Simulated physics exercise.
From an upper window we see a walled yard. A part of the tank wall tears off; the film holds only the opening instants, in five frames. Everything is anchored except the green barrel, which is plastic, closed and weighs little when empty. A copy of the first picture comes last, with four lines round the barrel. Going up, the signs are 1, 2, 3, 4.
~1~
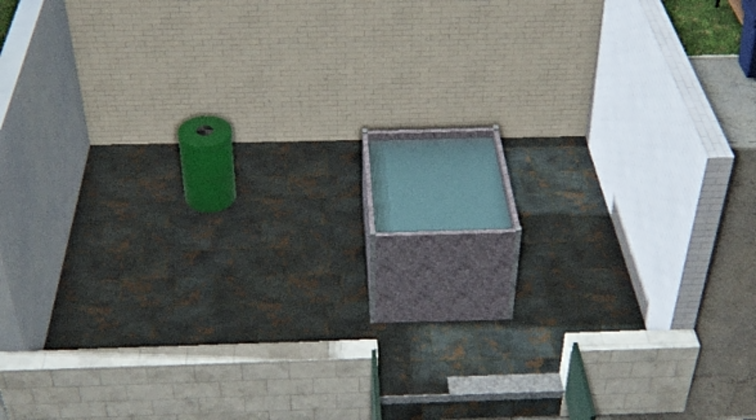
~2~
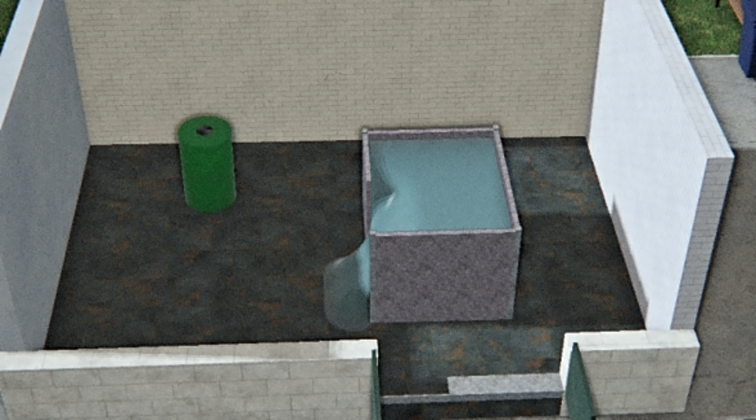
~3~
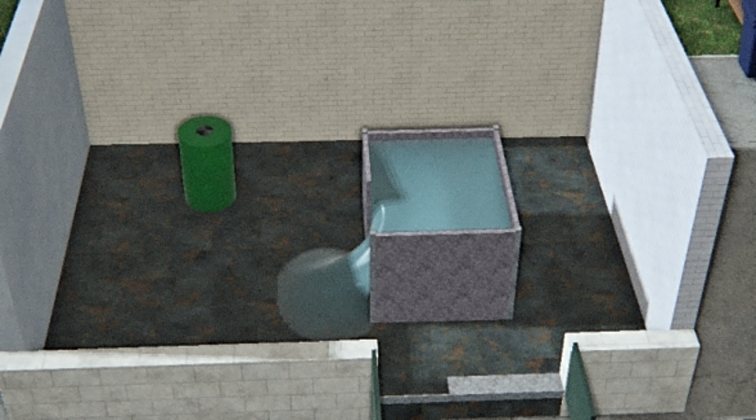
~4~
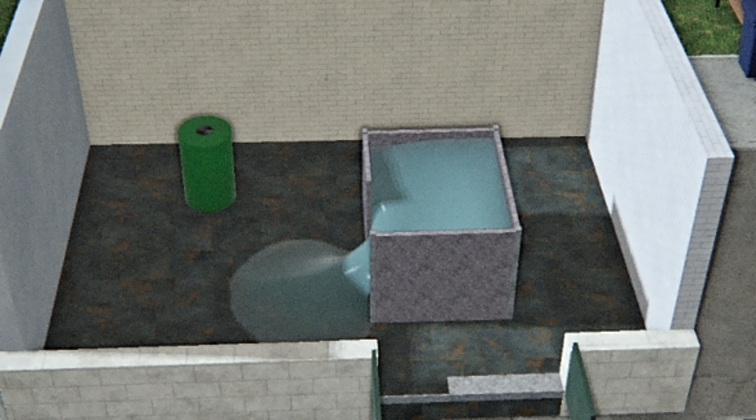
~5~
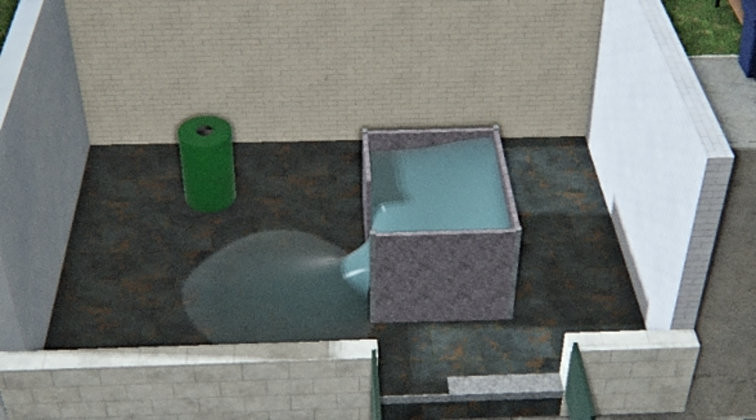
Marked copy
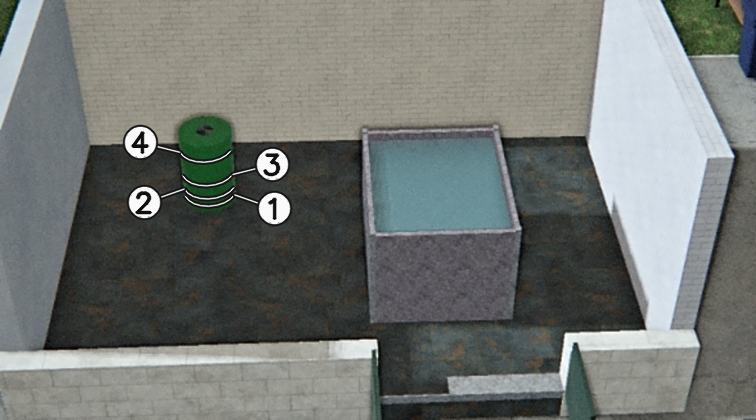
A walled yard with a dark, mottled floor is seen from an upper window, with a pale brick wall at the back and an open gate at the front. A grey stone tank full of blue-green water stands right of centre, and a green barrel stands at the back left. Water pours from the tank's left side and spreads leftward across the ground in a widening pool, while the view stays still.
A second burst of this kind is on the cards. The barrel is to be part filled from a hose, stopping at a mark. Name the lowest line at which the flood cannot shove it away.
It is 3.
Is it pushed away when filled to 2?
Yes, it does.
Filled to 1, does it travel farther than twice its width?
Yes.
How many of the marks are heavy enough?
Two of them.
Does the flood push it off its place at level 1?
Yes.
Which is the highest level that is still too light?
The answer is 2.
On the marked copy, 1 at (208, 206); 2 at (208, 198); 3 at (206, 185); 4 at (204, 162); from the bottom up 1, 2, 3, 4.
With 1, it is pushed about 7 times its own width away.
With 2, it is pushed about its own width away.
With 3, it does not move.
With 4, it does not move.
